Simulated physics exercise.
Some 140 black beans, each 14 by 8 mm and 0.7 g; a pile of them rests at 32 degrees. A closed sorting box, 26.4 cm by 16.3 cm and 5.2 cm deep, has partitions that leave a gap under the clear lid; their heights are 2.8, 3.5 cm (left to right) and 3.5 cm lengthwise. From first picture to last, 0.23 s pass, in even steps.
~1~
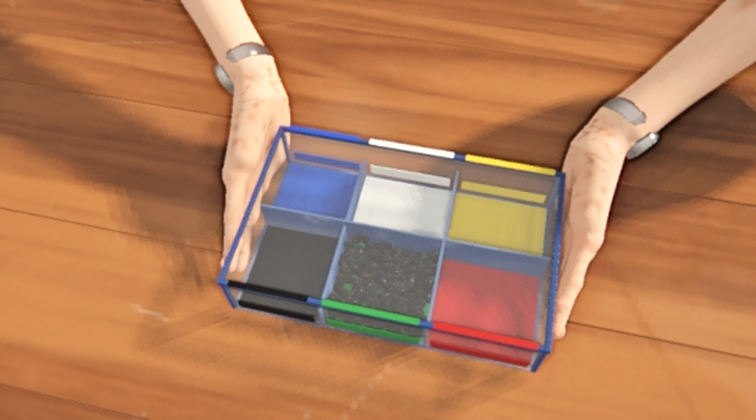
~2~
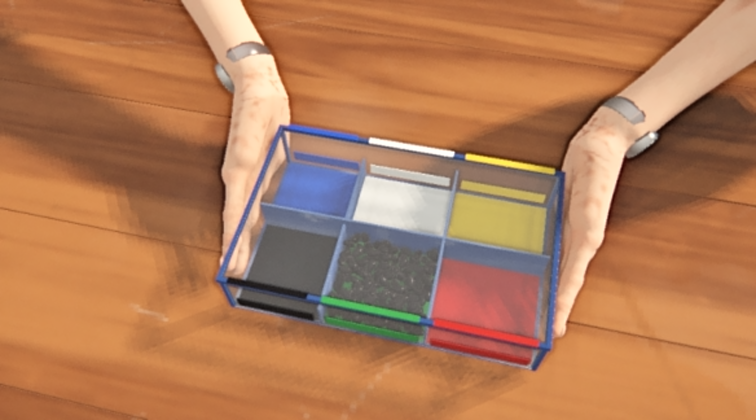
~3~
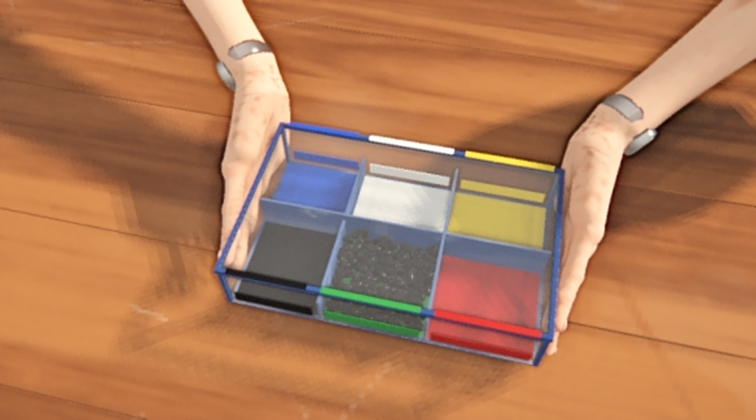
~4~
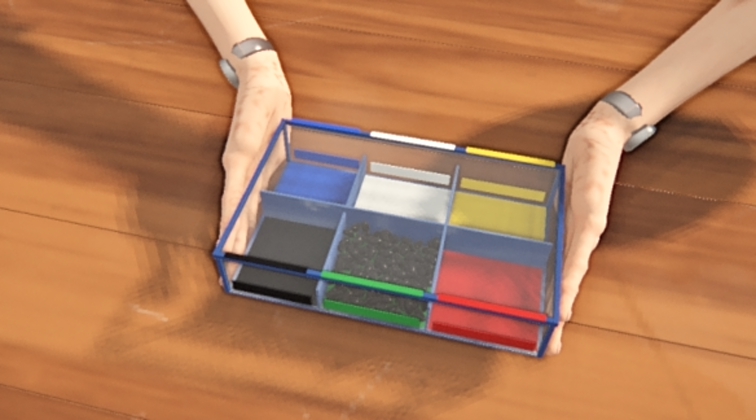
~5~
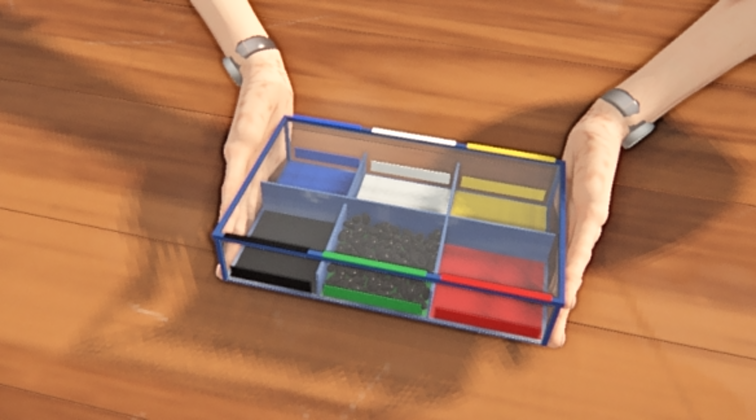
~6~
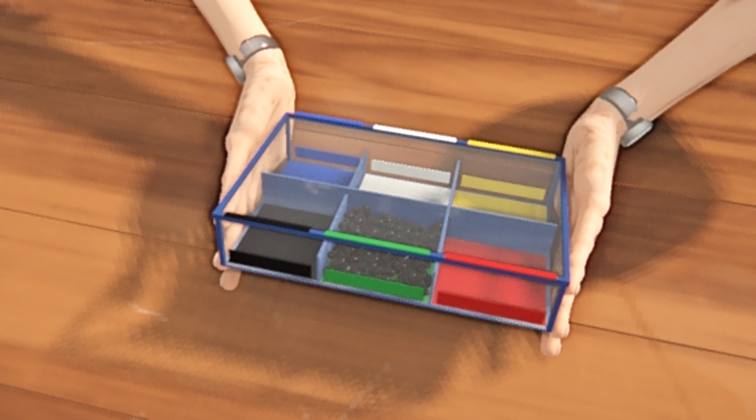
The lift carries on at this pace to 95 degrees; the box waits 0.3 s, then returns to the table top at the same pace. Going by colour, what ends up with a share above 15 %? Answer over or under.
Red under, blue under, green over, yellow under, white over, black under.
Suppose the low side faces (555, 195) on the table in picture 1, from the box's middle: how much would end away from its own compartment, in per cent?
Some 25 per cent.
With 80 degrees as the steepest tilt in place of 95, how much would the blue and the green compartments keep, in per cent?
In that case blue 5; green 55.
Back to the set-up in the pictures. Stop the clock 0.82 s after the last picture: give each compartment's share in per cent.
Red 0, blue 5, green 65, yellow 5, white 25, black 0.
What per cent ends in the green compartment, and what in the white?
Green 55; white 30.
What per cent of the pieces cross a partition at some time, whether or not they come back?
Roughly 45 per cent.
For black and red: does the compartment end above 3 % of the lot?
Black no, red no.
Then, 0.82 s after the last picture, tilt 95 degrees; blue 5 %, green 65 %, yellow 5 %, white 25 %.
Then, 1.36 s after the last picture, tilt 50 degrees; blue 5 %, green 55 %, yellow 5 %, white 30 %.
Then, 1.97 s after the last picture, tilt 0 degrees; blue 10 %, green 55 %, yellow 5 %, white 30 %.
In the end, red 0 %, blue 10 %, green 55 %, yellow 5 %, white 30 %, black 0 %.
